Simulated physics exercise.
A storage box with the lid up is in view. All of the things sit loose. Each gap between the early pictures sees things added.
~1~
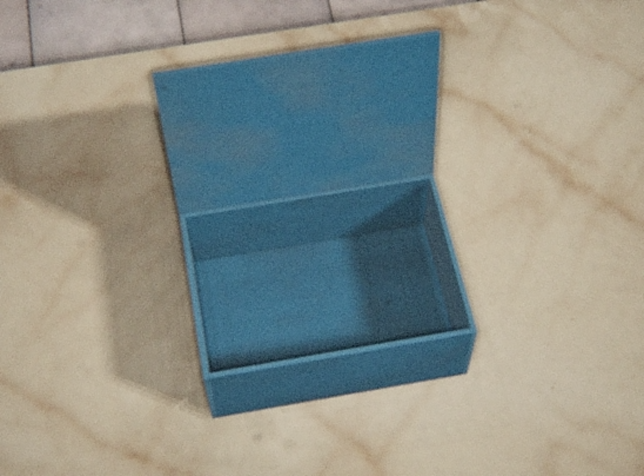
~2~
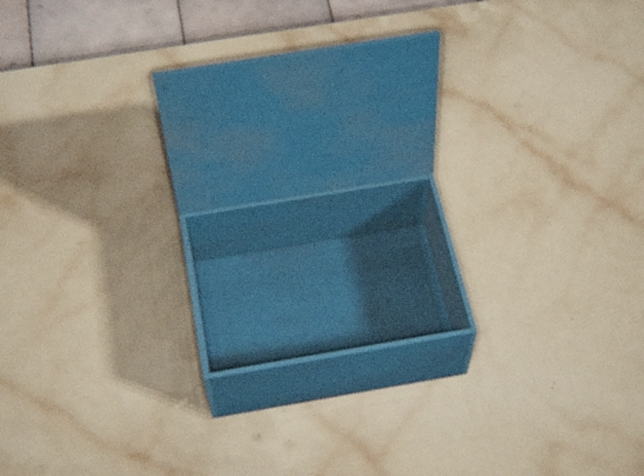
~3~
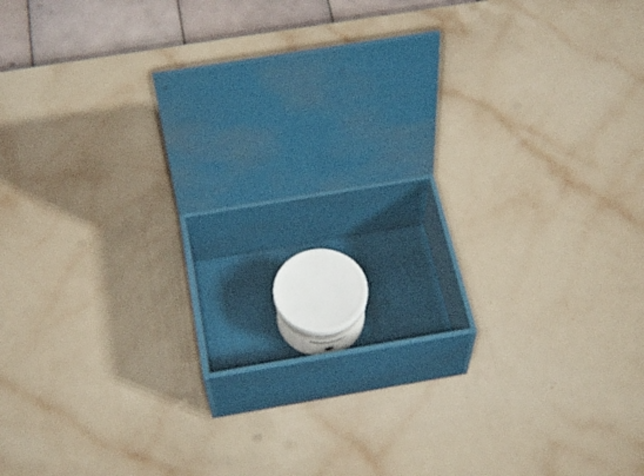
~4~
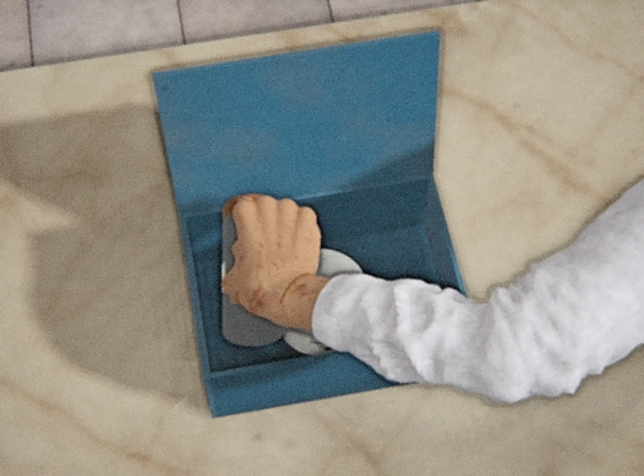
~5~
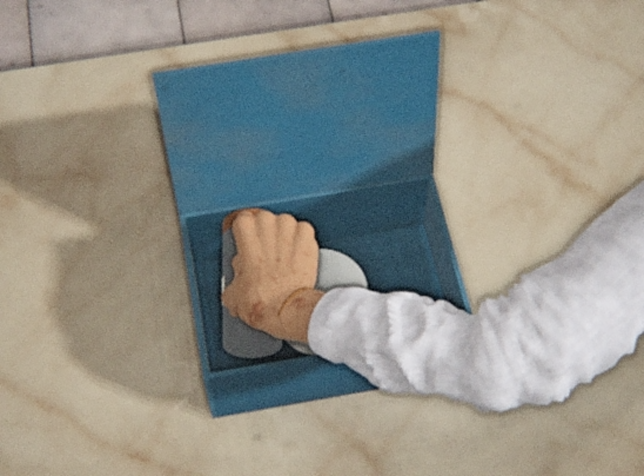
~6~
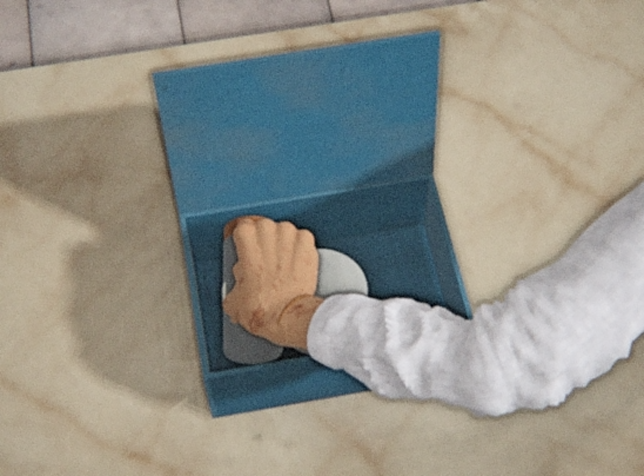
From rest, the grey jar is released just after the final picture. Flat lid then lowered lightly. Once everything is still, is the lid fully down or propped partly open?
Lowered fully.
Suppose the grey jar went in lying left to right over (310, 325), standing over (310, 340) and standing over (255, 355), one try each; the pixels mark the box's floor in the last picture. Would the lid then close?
First - not shut; second - not shut; third - not shut.
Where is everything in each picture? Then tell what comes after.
In the first picture, the last thing is not in view yet.
In the second picture, the last thing is not in view yet.
In the third picture, the last thing is not in view yet; white tub (321, 303).
In the fourth picture, still above its spot.
In the fifth picture, still above its spot.
In the sixth picture, put in, still held.
Then, 1.30 s later than the last frame, lid 84° above the rim; grey jar moved about its own width near (249, 317).
Then, 1.80 s later than the last frame, lid 33° above the rim; grey jar moved about its own width near (248, 317).
When it is over, lid shut; moved from the start, grey jar; white tub as before. End places, in pixels of the last picture, grey jar near (248, 318).
